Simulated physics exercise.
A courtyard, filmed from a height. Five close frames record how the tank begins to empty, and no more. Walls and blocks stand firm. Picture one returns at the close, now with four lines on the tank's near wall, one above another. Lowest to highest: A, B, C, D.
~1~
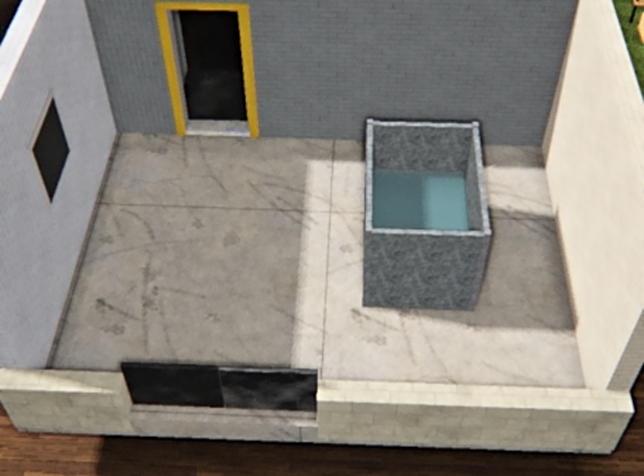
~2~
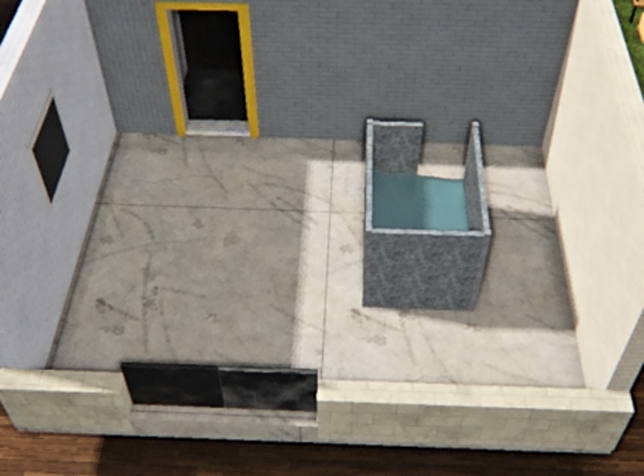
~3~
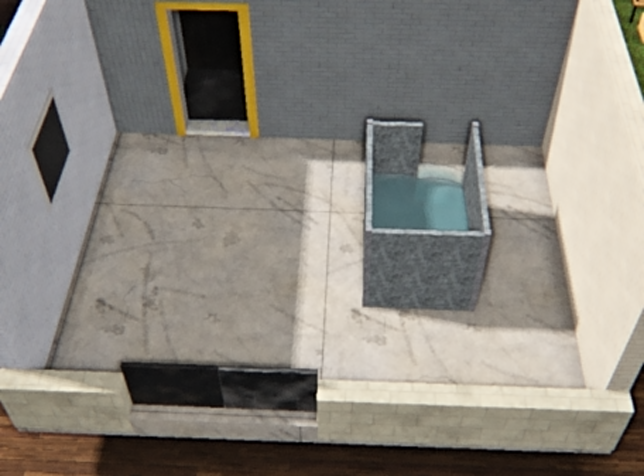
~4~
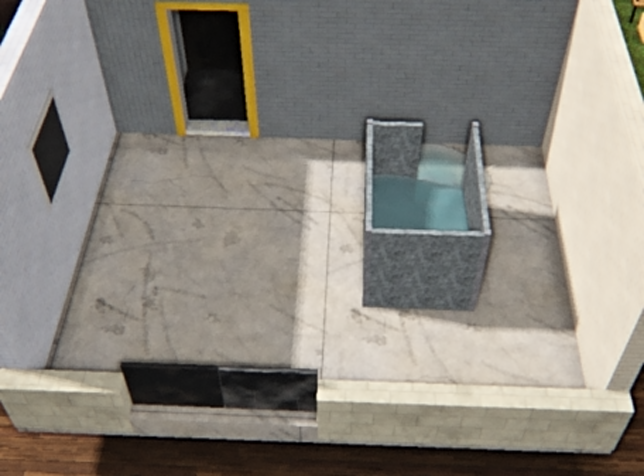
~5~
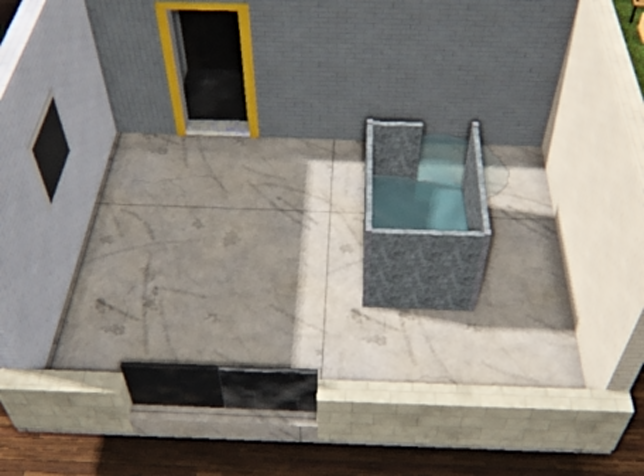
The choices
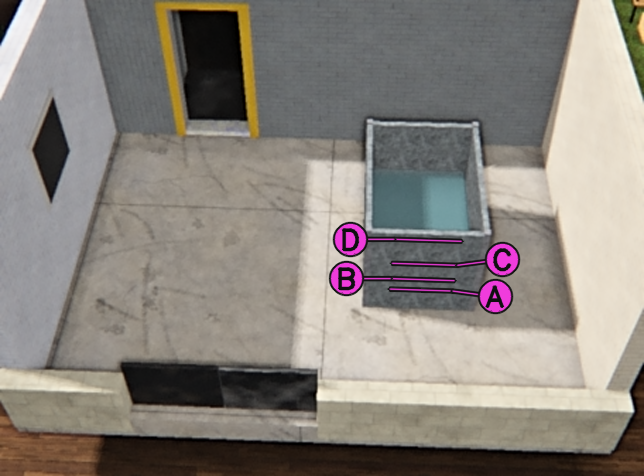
Water in a grey stone tank pouring out through an opening in its back wall, inside a walled yard with a yellow doorway.
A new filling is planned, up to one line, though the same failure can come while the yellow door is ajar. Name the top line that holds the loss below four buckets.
I would pick level C.
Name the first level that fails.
Here it is level D.
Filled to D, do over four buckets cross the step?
Yes, it does.
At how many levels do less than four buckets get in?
Three of them.
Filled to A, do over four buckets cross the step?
No, that is safe.
On the marked copy, A at (421, 290); B at (422, 279); C at (424, 264); D at (427, 240); from the bottom up A, B, C, D.
With A, nothing gets over.
With B, nothing gets over.
With C, a splash gets over, under a bucket.
With D, about 10 bucketfuls get in.
